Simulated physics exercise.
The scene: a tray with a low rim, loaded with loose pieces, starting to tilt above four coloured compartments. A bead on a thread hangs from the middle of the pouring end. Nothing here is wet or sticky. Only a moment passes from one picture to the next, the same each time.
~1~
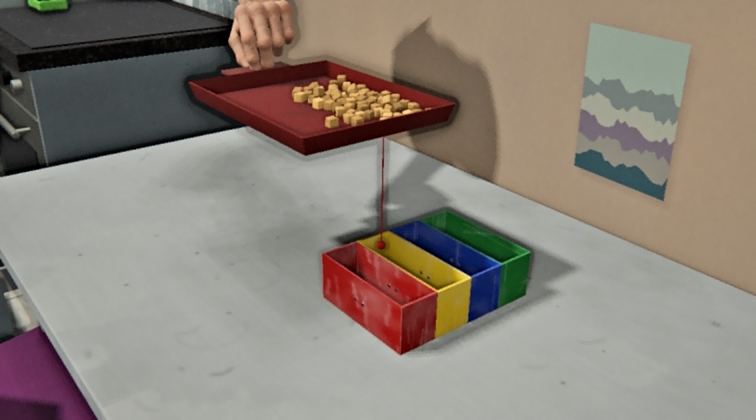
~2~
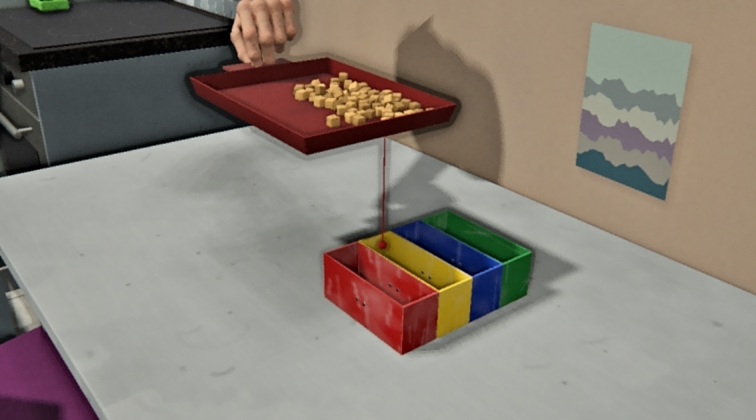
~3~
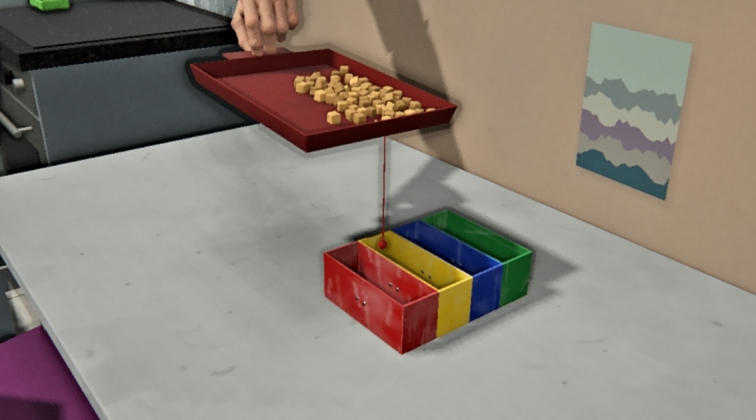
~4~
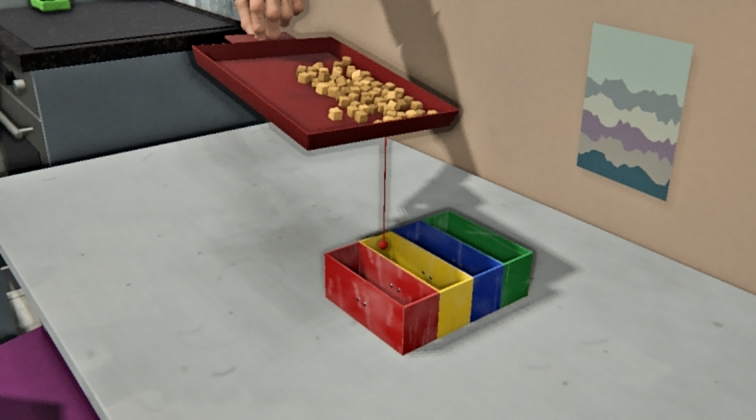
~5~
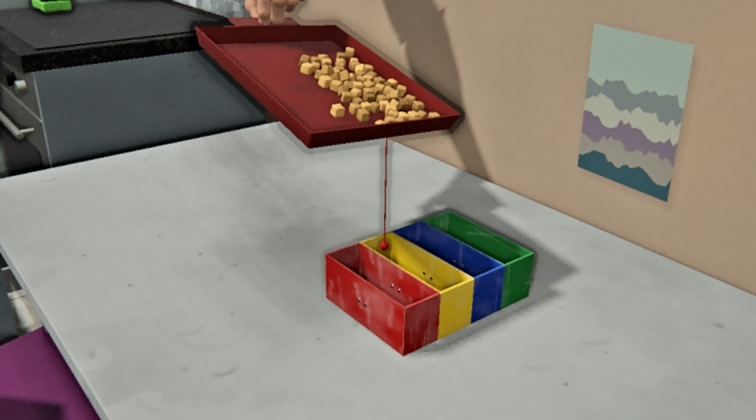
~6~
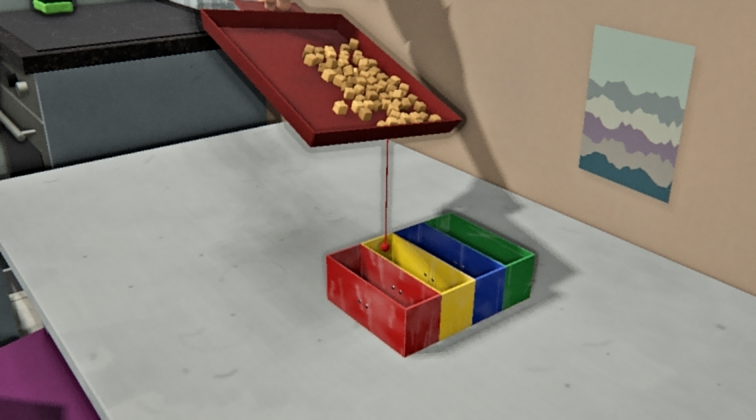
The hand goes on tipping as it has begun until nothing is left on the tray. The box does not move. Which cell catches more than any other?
The blue one ends fullest.
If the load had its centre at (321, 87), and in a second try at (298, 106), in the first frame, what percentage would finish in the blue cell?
In turn 50 and 40 in a hundred.
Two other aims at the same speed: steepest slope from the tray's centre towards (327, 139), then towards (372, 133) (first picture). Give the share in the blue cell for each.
First some 0, then 20 per cent.
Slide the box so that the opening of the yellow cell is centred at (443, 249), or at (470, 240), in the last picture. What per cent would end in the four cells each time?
About 90 and 80 per cent.
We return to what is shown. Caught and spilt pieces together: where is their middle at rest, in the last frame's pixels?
At about (462, 291).
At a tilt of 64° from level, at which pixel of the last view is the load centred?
Roughly at (414, 95).
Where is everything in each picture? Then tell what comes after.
In the first picture, corners of the pouring end at (305, 135) and (448, 103), level; middle of the load at (351, 103), small wooden cubes; bead on its thread at (381, 245); red cell at (419, 319); yellow cell at (453, 303); blue cell at (484, 289); green cell at (514, 276).
In the second picture, corners of the pouring end at (306, 135) and (450, 103), level; middle of the load at (352, 102).
In the third picture, corners of the pouring end at (308, 133) and (451, 105), tipped barely, lowest at the right corner; middle of the load at (353, 97).
In the fourth picture, corners of the pouring end at (310, 131) and (452, 109), tipped a little, lowest at the right corner; middle of the load at (355, 92).
In the fifth picture, corners of the pouring end at (313, 130) and (454, 112), tipped clearly, lowest at the right corner; middle of the load at (357, 87).
In the sixth picture, corners of the pouring end at (316, 129) and (456, 117), tipped clearly, lowest at the right corner; middle of the load at (360, 83); red cell at (423, 321); yellow cell at (457, 306); blue cell at (489, 291); green cell at (518, 278).
Soon after the last picture, tray tipped steeply; nearly all on the tray; a stray few falling or outside the box.
A little later, tray tipped past a quarter turn; nearly all on the tray; a stray few in the yellow cell; a stray few falling or outside the box.
Later still, tray tipped past a quarter turn; about half in the blue cell; about a quarter in the green cell; about a quarter in the yellow cell; a stray few in the red cell; a small part falling or outside the box.
At rest, tray tipped past a quarter turn; about half in the blue cell; about a quarter in the green cell; about a quarter in the yellow cell; a stray few in the red cell; a small part outside the box.
